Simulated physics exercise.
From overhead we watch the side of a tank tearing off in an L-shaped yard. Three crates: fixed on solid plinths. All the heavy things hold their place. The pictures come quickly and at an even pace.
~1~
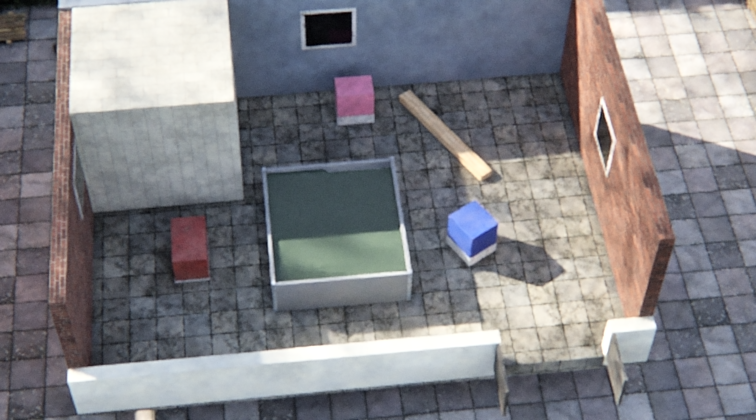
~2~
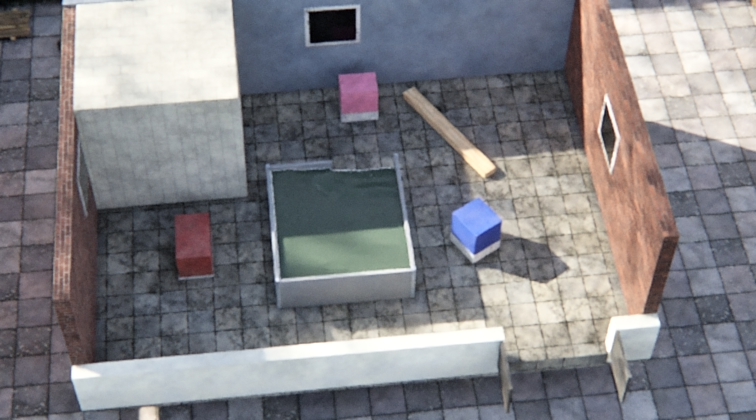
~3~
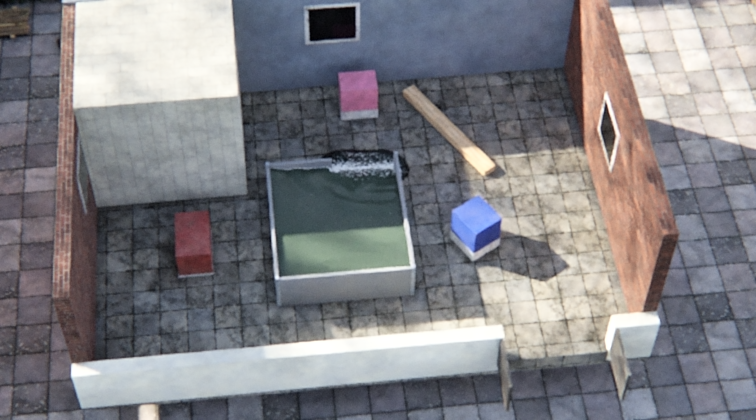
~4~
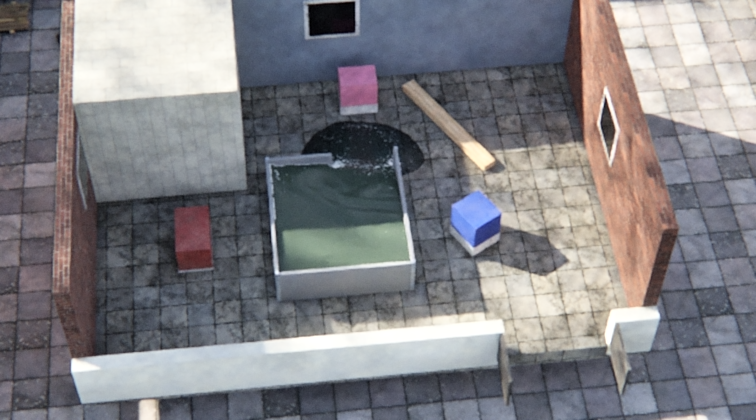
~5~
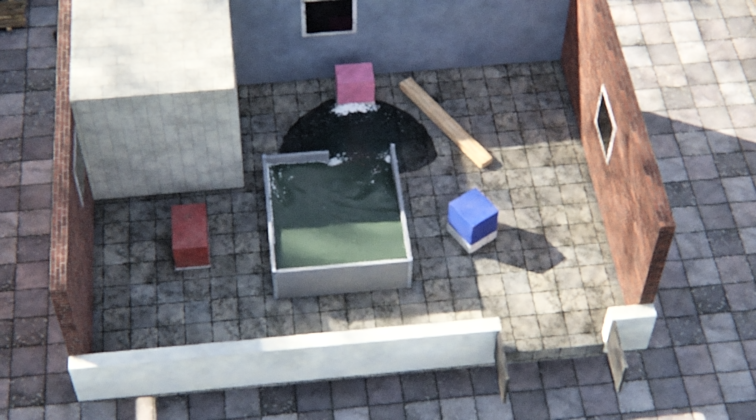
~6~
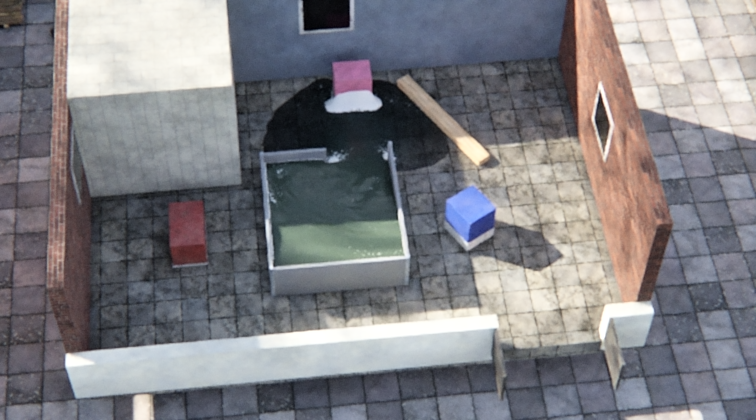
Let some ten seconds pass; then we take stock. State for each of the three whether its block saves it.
The red crate picks up moisture. The blue crate remains moisture-free. The pink crate picks up moisture.
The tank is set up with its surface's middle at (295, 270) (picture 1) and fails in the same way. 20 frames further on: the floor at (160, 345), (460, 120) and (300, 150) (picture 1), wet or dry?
Taking the three spots in order: Bare, swamped, swamped.
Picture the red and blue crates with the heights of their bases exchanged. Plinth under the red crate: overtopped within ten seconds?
As for the red crate, it stays clear.
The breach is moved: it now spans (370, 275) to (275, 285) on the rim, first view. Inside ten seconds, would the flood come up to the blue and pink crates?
Blue stays untouched; pink stays untouched.
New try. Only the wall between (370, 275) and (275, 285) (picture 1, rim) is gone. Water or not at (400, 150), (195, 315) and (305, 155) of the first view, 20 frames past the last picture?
In the order given, the spots are not soaked, swamped and not soaked.
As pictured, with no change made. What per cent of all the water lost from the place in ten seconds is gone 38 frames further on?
My guess would be around 0 percent.
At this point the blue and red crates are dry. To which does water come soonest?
My pick is the one in blue.
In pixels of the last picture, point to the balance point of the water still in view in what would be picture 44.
Point: (370, 178).
A moment on, water covers 20 % of the floor; the red crate not reached, the blue crate not reached, the pink crate water round its plinth.
Next, water covers 25 % of the floor; the red crate not reached, the blue crate not reached, the pink crate water round its plinth.
Then, water covers 40 % of the floor; the red crate not reached, the blue crate water round its plinth, the pink crate water round its plinth.
Later, water covers 70 % of the floor; the red crate water round its plinth, the blue crate water round its plinth, the pink crate water round its plinth.
In the end, water covers 95 % of the floor; the red crate was topped, the blue crate stayed above the water, the pink crate was topped.
